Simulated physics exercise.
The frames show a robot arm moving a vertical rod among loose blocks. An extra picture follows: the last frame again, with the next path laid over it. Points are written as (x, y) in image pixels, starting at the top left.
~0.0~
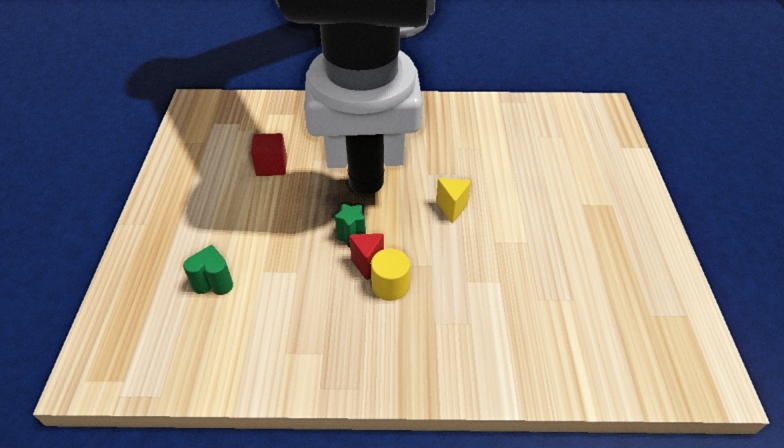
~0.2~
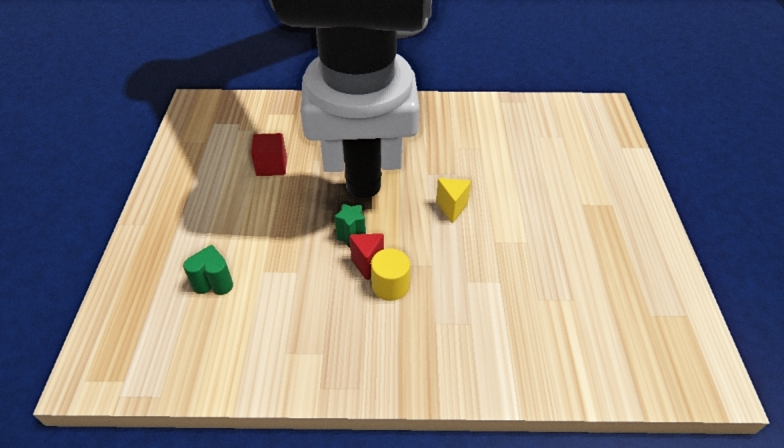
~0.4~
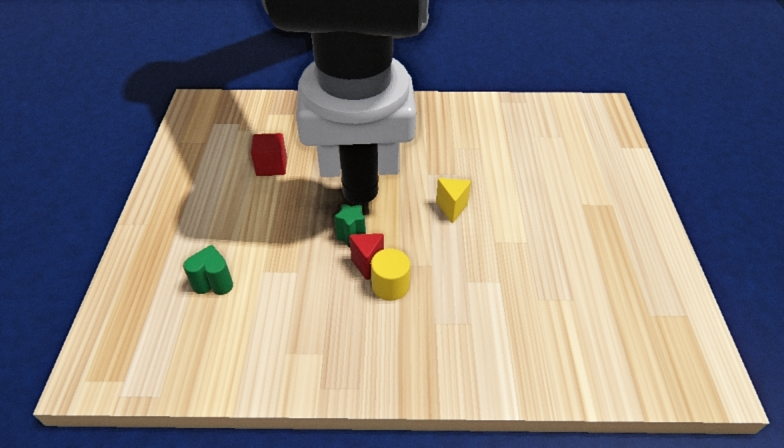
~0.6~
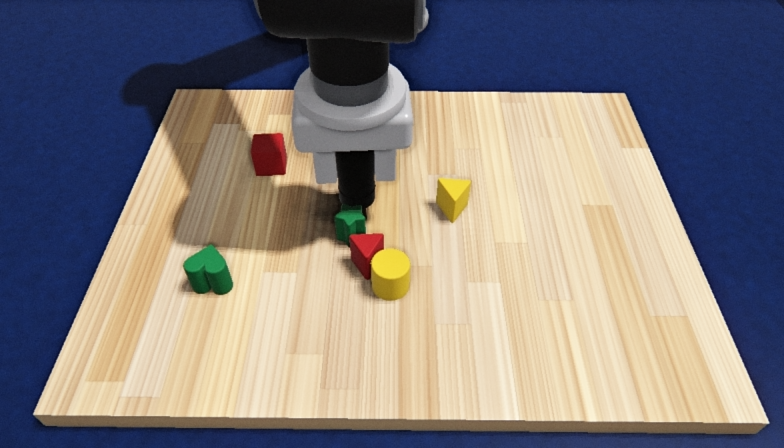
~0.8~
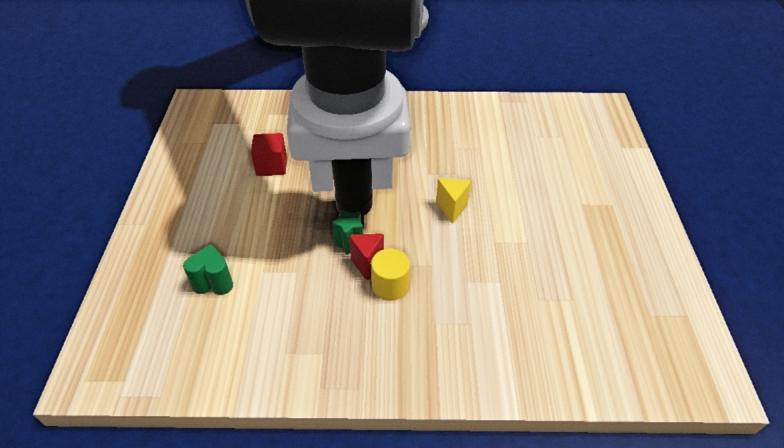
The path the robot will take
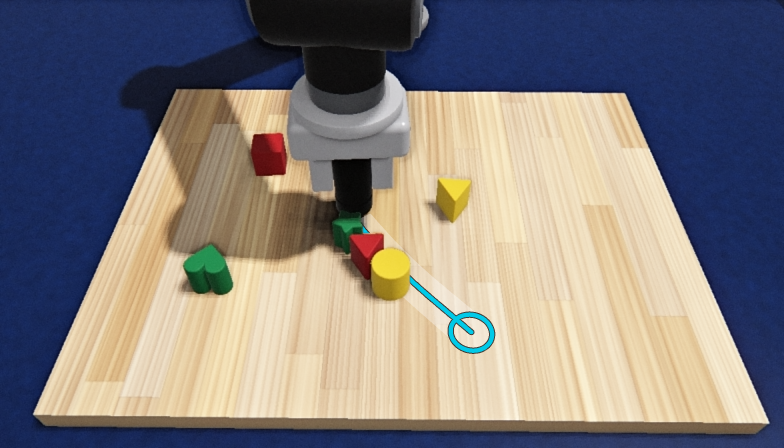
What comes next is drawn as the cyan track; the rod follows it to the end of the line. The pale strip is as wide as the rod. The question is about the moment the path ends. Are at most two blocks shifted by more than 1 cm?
No, it doesn't check out.
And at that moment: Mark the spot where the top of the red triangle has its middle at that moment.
My estimate: (363, 259).
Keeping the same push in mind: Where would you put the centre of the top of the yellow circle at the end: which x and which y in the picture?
Located at (407, 302).
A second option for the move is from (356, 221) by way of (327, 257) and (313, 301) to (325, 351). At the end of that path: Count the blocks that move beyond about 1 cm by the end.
Two blocks, no more.
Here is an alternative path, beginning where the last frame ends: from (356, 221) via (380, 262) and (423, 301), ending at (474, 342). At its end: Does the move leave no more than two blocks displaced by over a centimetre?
No, it doesn't check out.
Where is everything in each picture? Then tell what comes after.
Rod's lower end at (367, 183); green star block at (350, 213); red triangle at (367, 241); yellow circle at (391, 263), in the first frame.
Rod at (364, 187); blocks still, in the second frame.
Rod at (361, 192); blocks still, in the third frame.
Rod at (358, 198); blocks still, in the fourth frame.
Rod at (355, 206); green star block at (348, 220); red triangle at (367, 241); yellow circle at (391, 263), in the fifth frame.
Drawn move, from (356, 221) through (405, 275) to (471, 332).
The first path, step by step. One third of the way, rod at (387, 242); green star block at (348, 233), turned 55° clockwise; red triangle at (361, 257).
Two thirds of the way, rod at (427, 279); green star block at (348, 233), turned 55° clockwise; red triangle at (363, 259), turned 20° clockwise; yellow circle at (405, 299).
At the end, rod at (474, 318); green star block at (348, 233), turned 55° clockwise; red triangle at (363, 259), turned 20° clockwise; yellow circle at (407, 302).
